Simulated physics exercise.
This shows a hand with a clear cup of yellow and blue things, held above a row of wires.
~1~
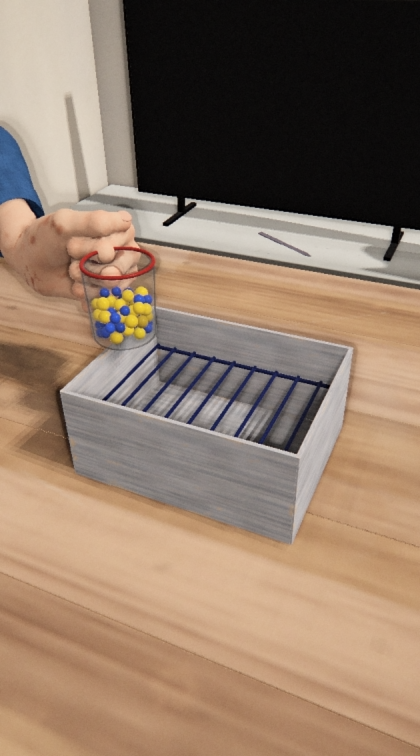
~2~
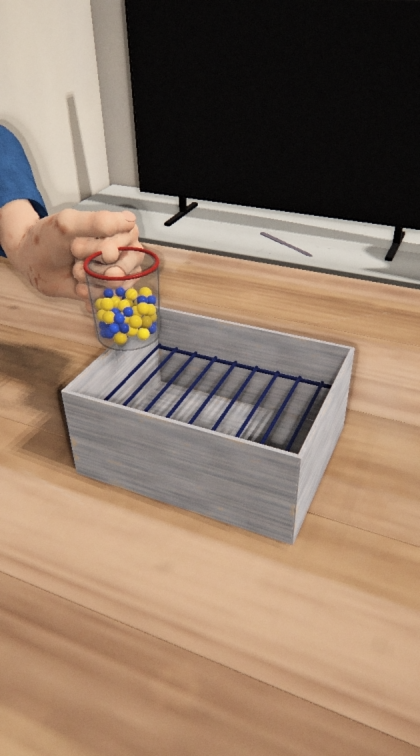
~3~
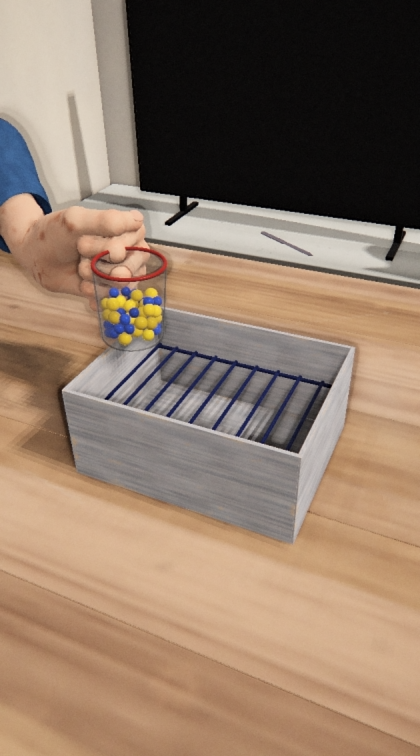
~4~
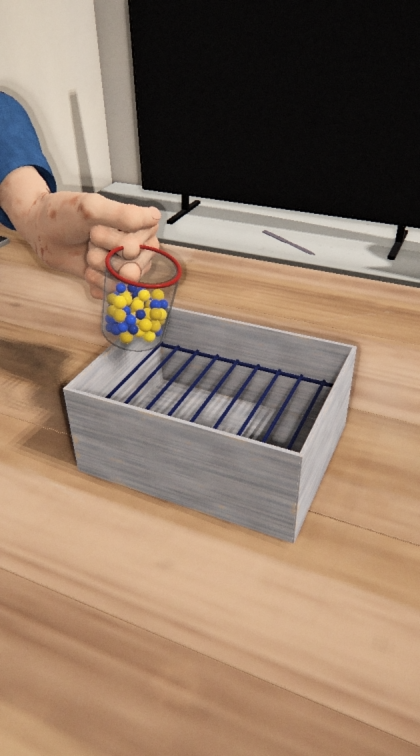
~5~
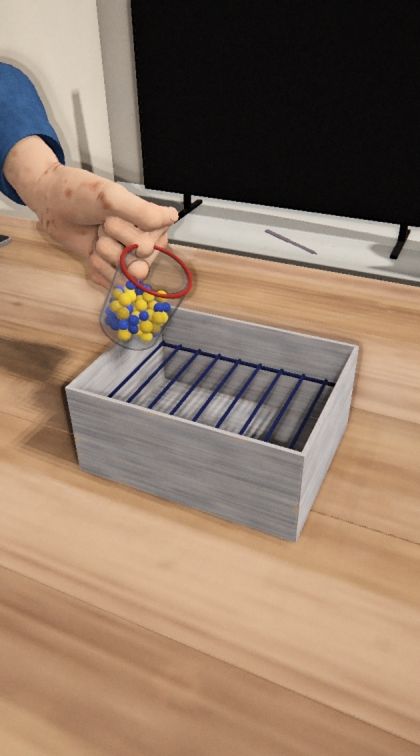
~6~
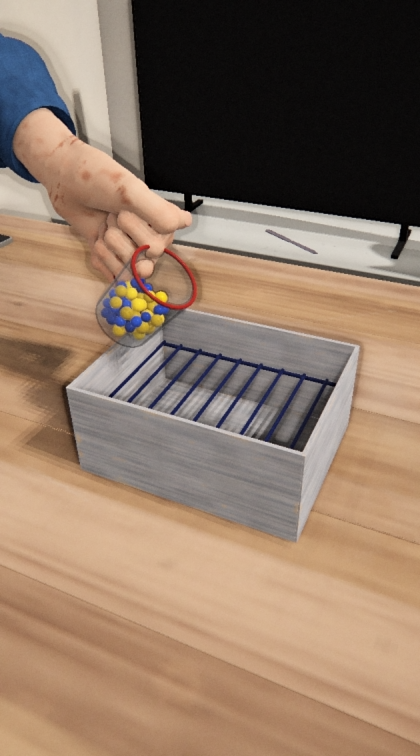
On a wooden table, a hand held a clear, red-rimmed cup of yellow and blue balls above a gray box strung with dark wires, then gradually tilted it to the right.
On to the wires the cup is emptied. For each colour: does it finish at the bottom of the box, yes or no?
Yellow pieces: Yes; blue pieces: Yes.
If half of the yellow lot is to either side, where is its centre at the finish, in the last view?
Close to (217, 434).
Then, 0.45 s after the last picture, yellow ones, all in the cup; blue ones, all in the cup.
Then, 0.84 s after the last picture, yellow ones, about half in the cup, about a quarter on or over the wires, about a quarter under the rack; blue ones, about two thirds in the cup, about a quarter on or over the wires, a small part under the rack.
Then, 1.17 s after the last picture, yellow ones, a stray few on or over the wires, nearly all under the rack; blue ones, a stray few on or over the wires, nearly all under the rack.
At rest, yellow ones, all under the rack; blue ones, all under the rack.
